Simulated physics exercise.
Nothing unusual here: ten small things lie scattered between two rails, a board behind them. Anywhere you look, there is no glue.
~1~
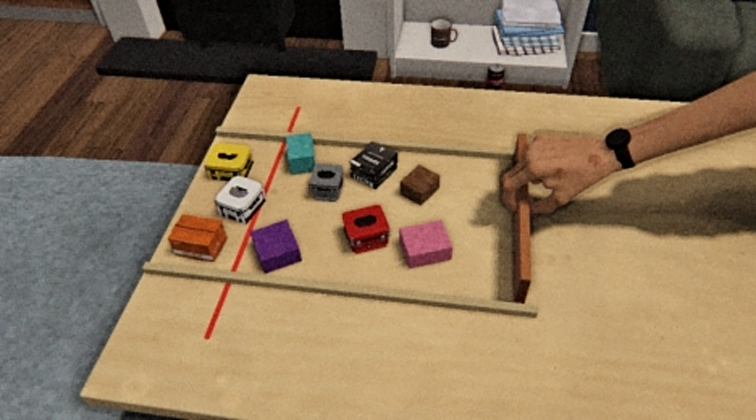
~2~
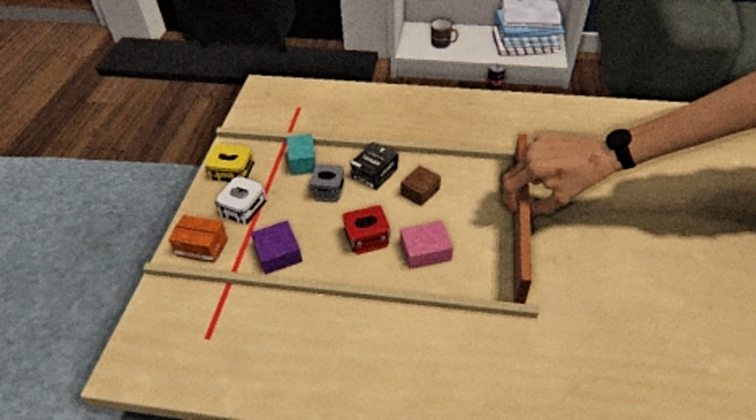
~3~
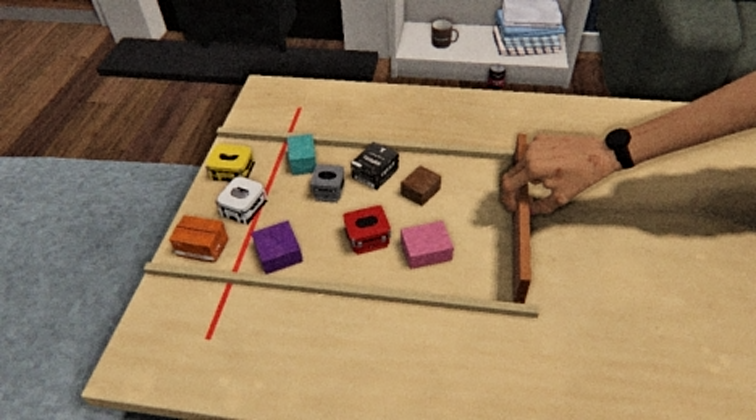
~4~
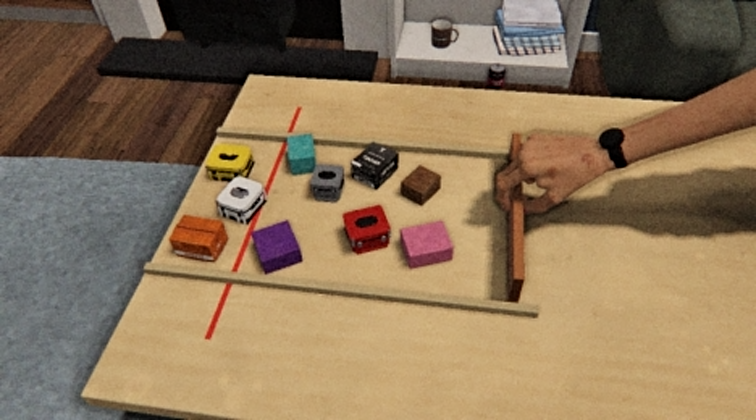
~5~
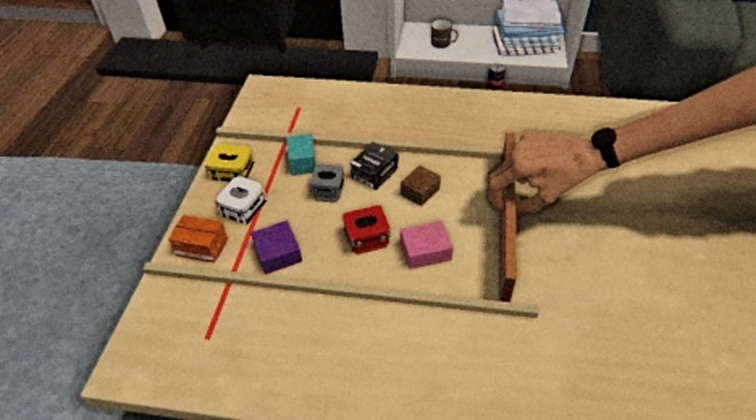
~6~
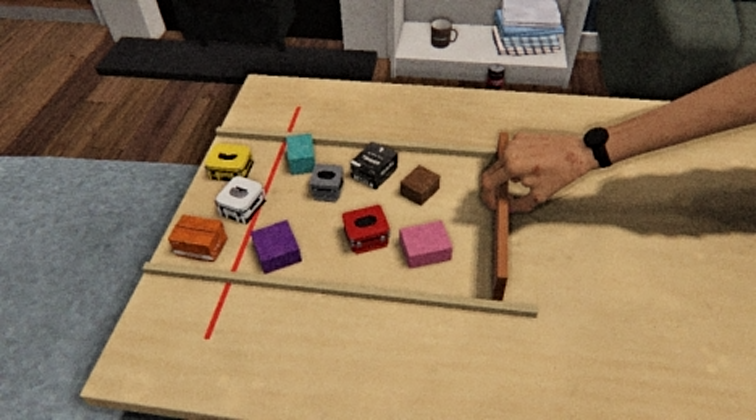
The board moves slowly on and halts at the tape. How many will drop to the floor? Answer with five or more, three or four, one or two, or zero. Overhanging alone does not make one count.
The count that falls is one or two.
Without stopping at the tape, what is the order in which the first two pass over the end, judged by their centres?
White case, then yellow case.
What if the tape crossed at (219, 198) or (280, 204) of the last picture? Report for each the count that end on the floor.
You'd count 6 the first time and 0 the second.
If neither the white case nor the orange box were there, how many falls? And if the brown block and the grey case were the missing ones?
Counts - first: 0, second: 1.
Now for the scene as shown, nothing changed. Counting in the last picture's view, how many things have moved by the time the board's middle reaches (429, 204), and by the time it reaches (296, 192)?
At the first point the count is 3, at the second it's 9.
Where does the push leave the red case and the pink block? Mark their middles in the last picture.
Same order as the question: First (195, 202), second (230, 218).
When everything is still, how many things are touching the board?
It's 4.
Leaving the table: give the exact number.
Total count: 2.
A little later, none off yet; yellow case at rest near (230, 163); orange box at rest near (199, 239); white case at rest near (241, 200).
Next, none off yet; yellow case moving near (223, 163); orange box at rest near (199, 239); white case shifted about its own width near (201, 193).
When it is over, the number that fall off is one or two; down, white case and yellow case.
